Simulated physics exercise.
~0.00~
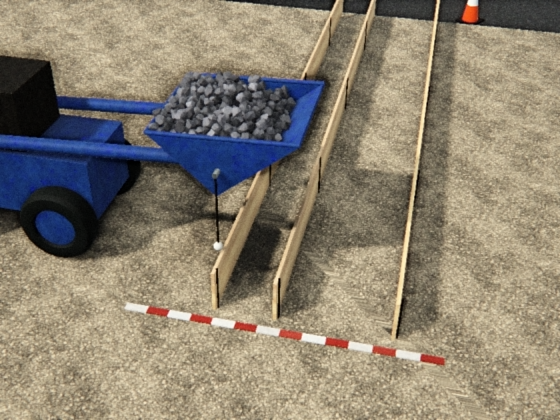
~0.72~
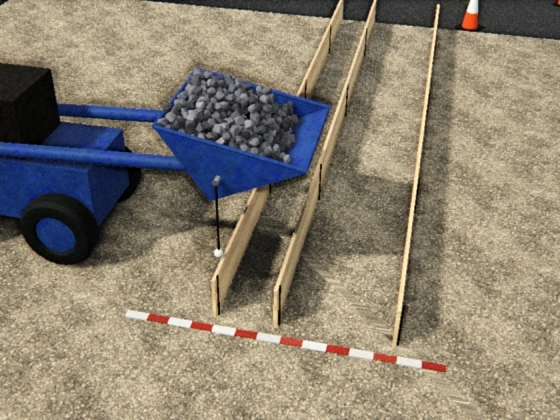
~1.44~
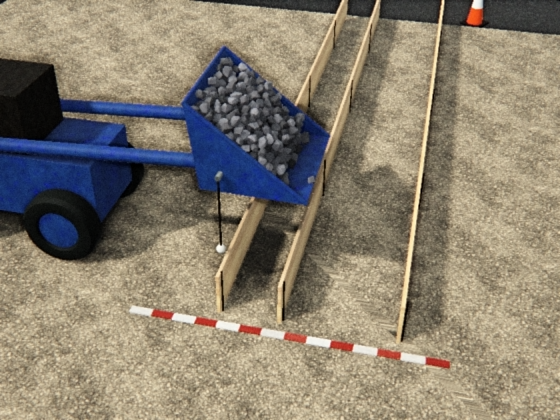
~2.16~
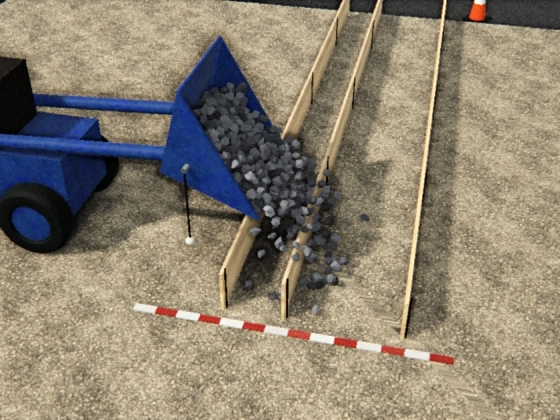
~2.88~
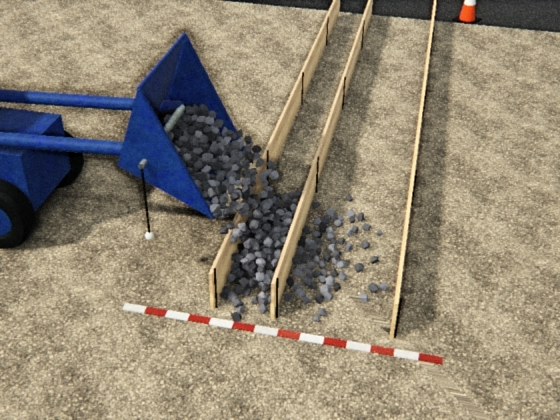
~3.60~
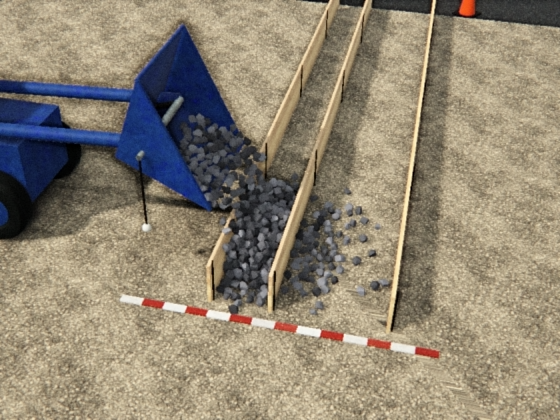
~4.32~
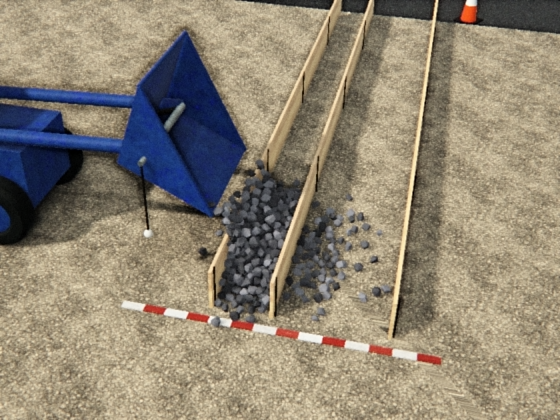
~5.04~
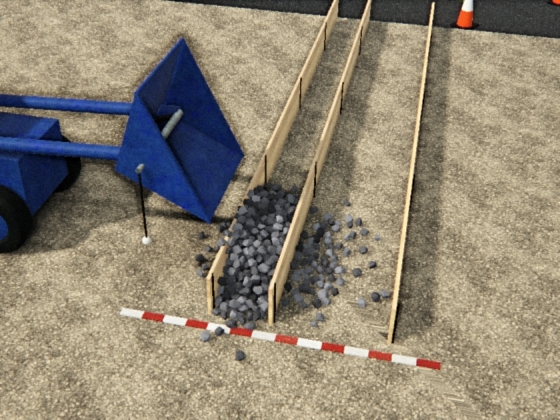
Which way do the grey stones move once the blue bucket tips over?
The stones move down, sliding out of the bucket and onto the ground around the planks.
